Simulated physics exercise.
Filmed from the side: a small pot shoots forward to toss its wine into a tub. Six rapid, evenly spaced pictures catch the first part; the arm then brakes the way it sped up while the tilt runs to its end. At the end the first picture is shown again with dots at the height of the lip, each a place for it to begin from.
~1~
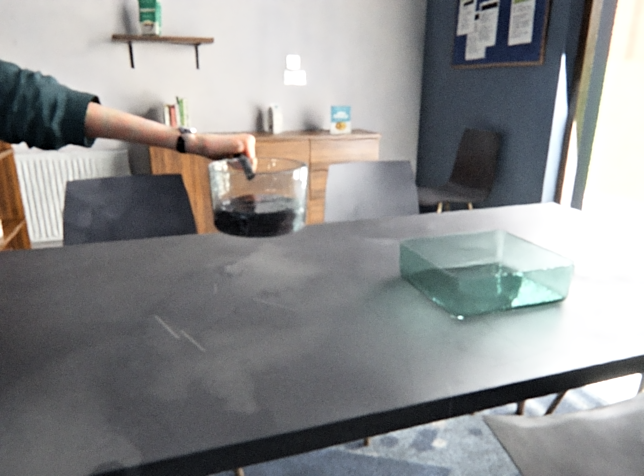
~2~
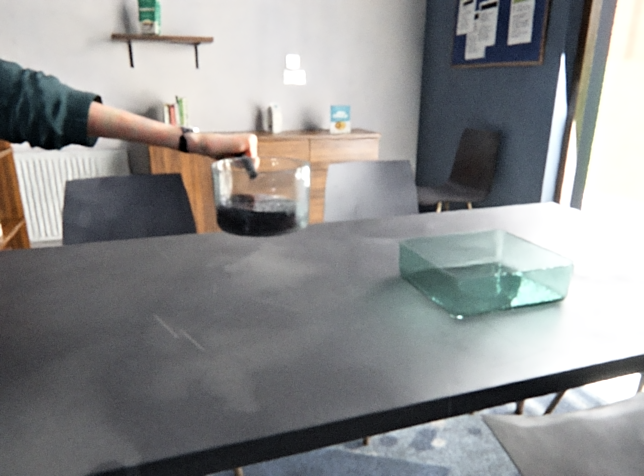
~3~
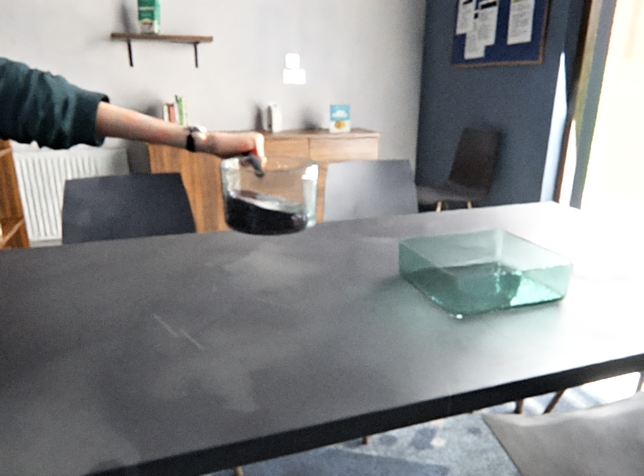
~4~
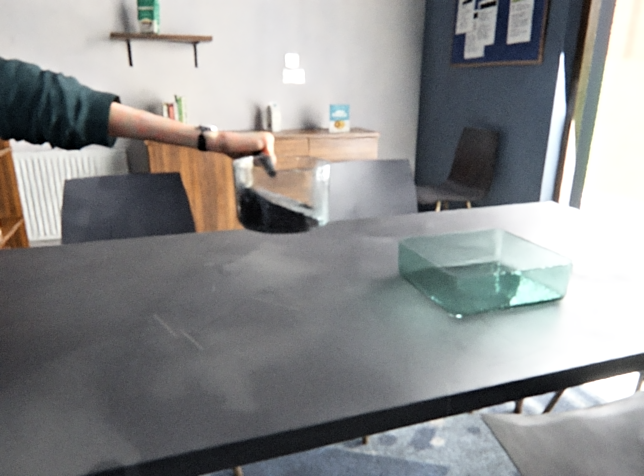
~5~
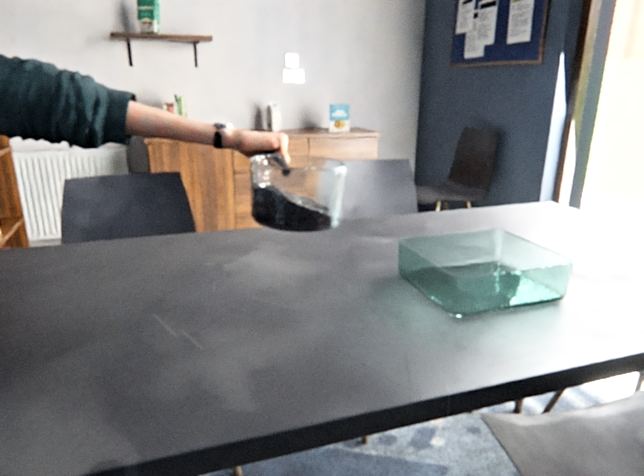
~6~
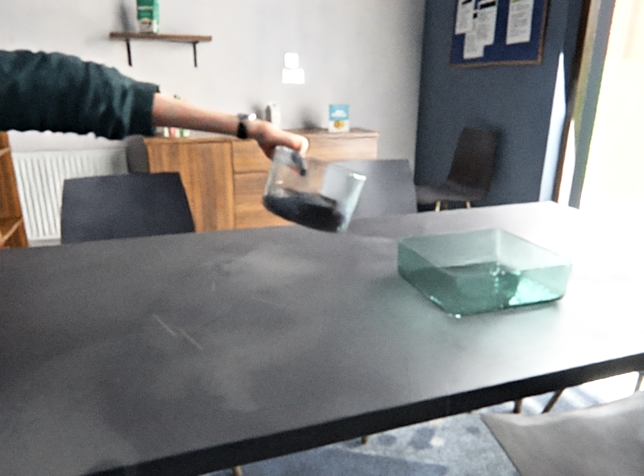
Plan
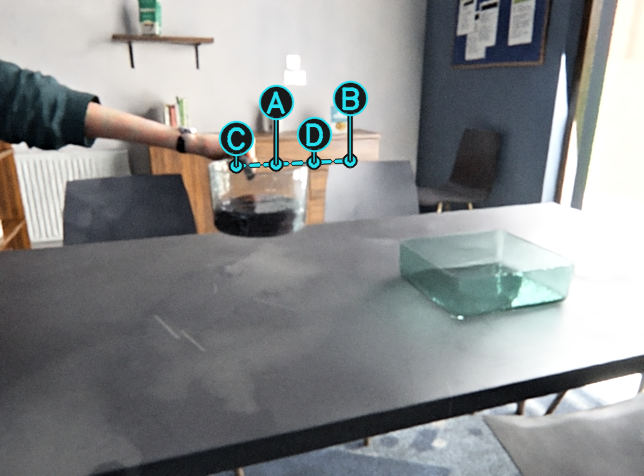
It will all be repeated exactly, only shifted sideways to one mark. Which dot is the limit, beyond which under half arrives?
Take B.
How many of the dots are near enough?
One.
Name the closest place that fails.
Here it is place D.
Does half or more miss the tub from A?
Yes.
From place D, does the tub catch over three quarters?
No, less.
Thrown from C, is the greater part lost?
Yes.
On the marked copy, A at (276, 164); B at (350, 160); C at (236, 166); D at (314, 162).
With A, about 0 % lands in the tub, 99 % falls short.
With B, about 63 % lands in the tub, 25 % falls short and 12 % goes beside or beyond.
With C, about 0 % lands in the tub, 100 % falls short.
With D, about 27 % lands in the tub, 69 % falls short and 4 % goes beside or beyond.
